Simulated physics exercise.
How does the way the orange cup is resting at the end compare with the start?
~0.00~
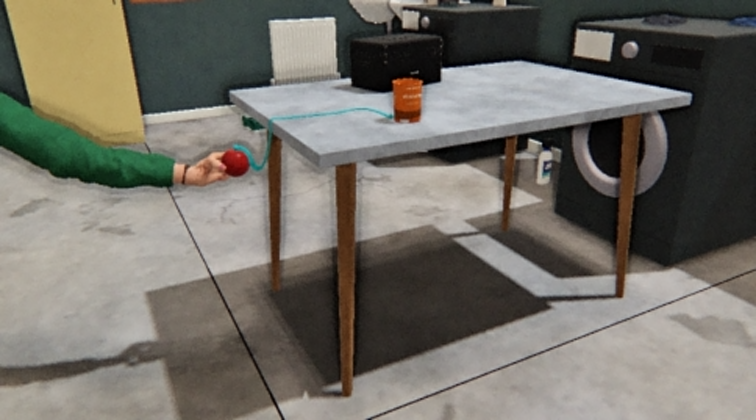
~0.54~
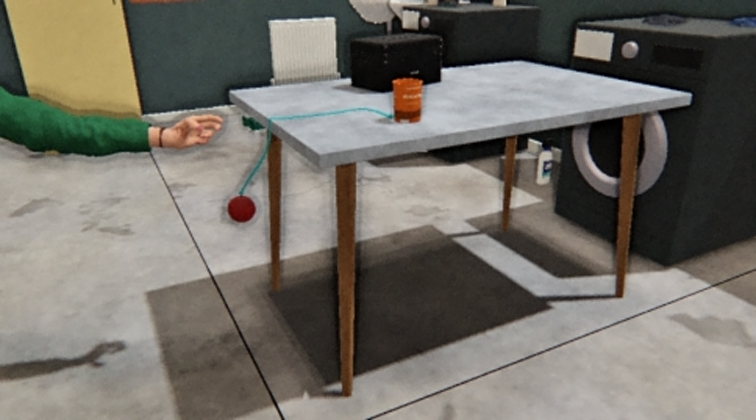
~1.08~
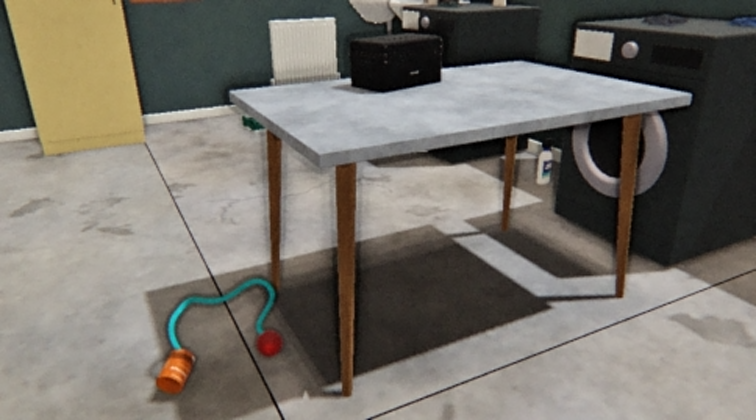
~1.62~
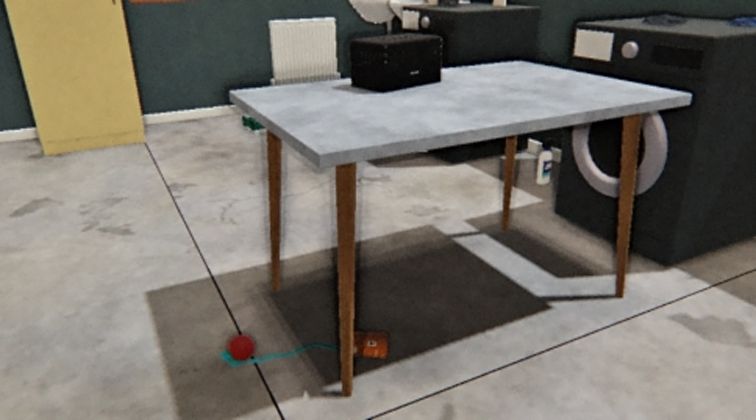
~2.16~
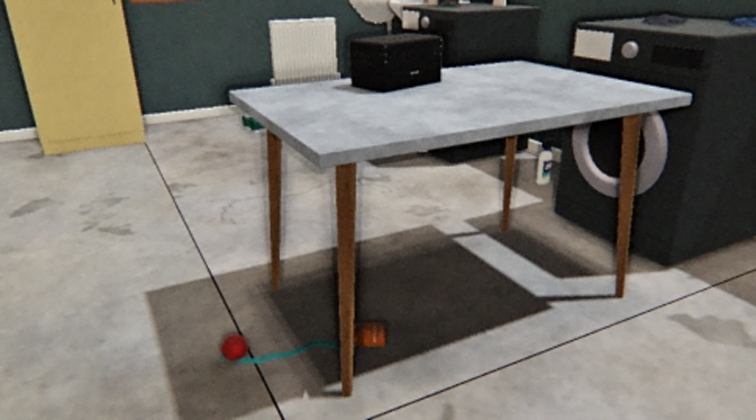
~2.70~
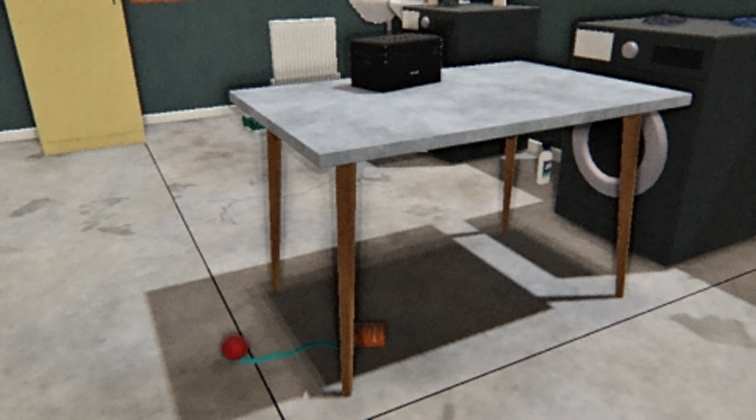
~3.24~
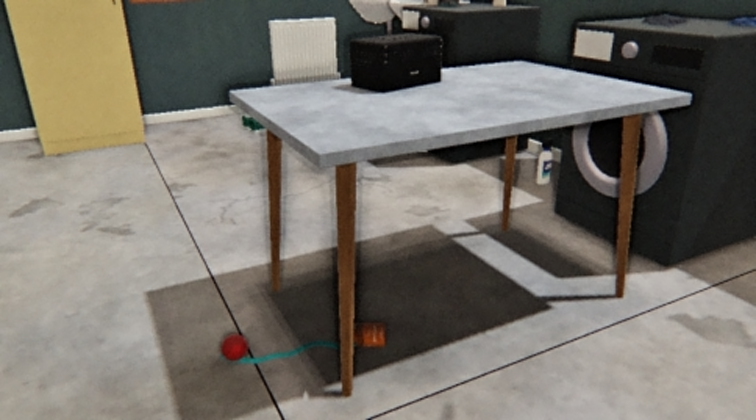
At the start the orange cup stands upright on the table, and at the end it lies on its side on the floor.
